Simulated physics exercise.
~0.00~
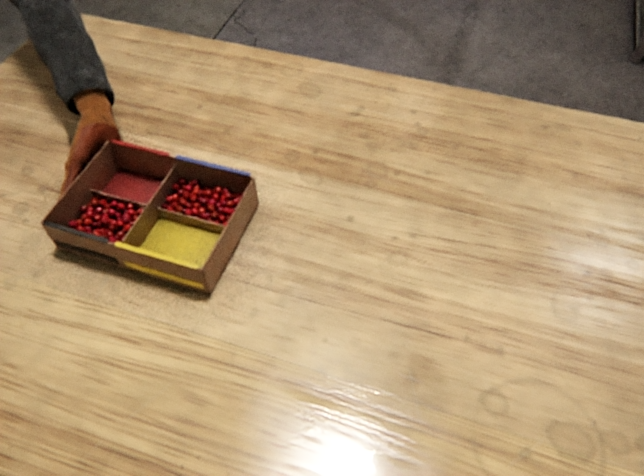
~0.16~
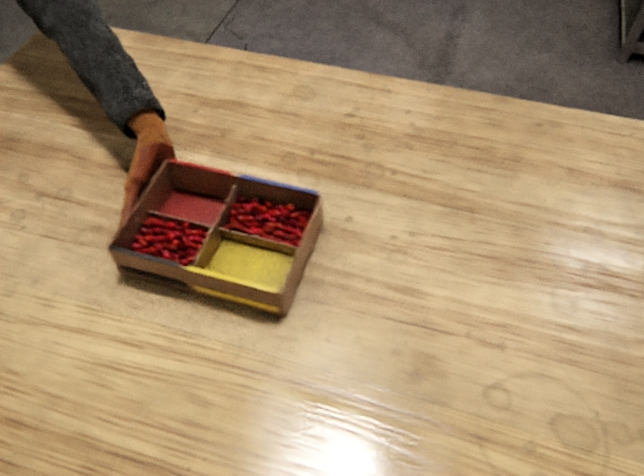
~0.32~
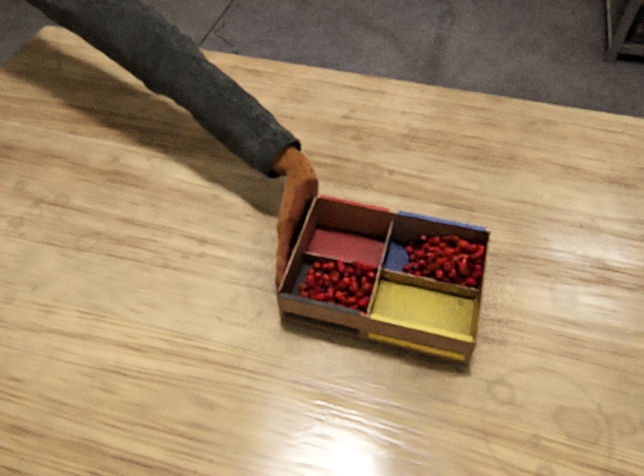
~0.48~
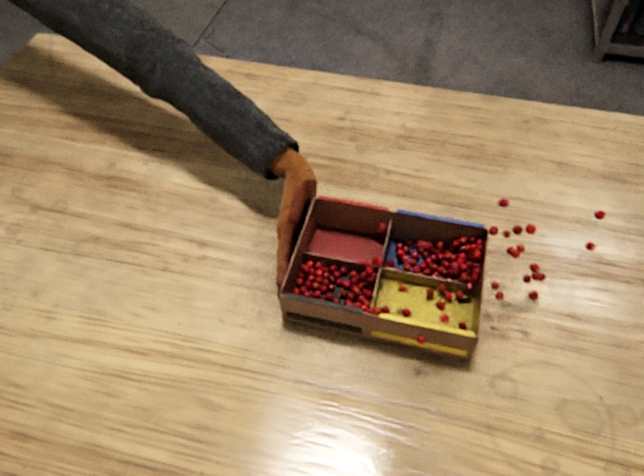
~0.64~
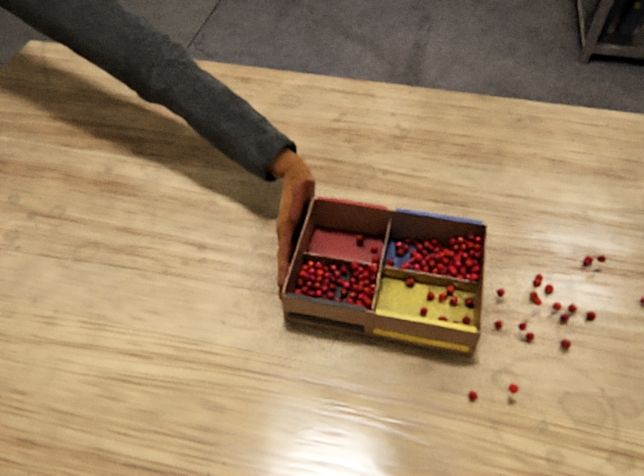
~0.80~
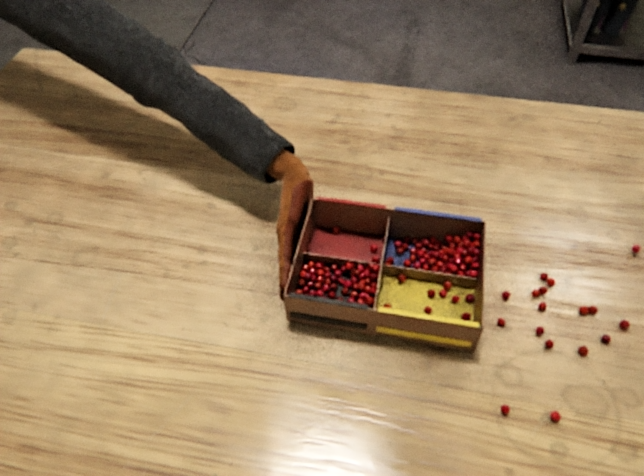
At first, a hand in a dark sleeve grips the left side of a divided tray on a pale wooden table, with red berries filling the blue and black compartments while the red and yellow ones look empty. The hand slides the tray to the right and toward the viewer, and the berries stay in their sections. Then the tray stops abruptly, and berries hop the partitions, some landing in the yellow section and others flying over the right side. The loose ones scatter and roll across the table. Finally, the tray rests in the hand's grip, most berries still inside.
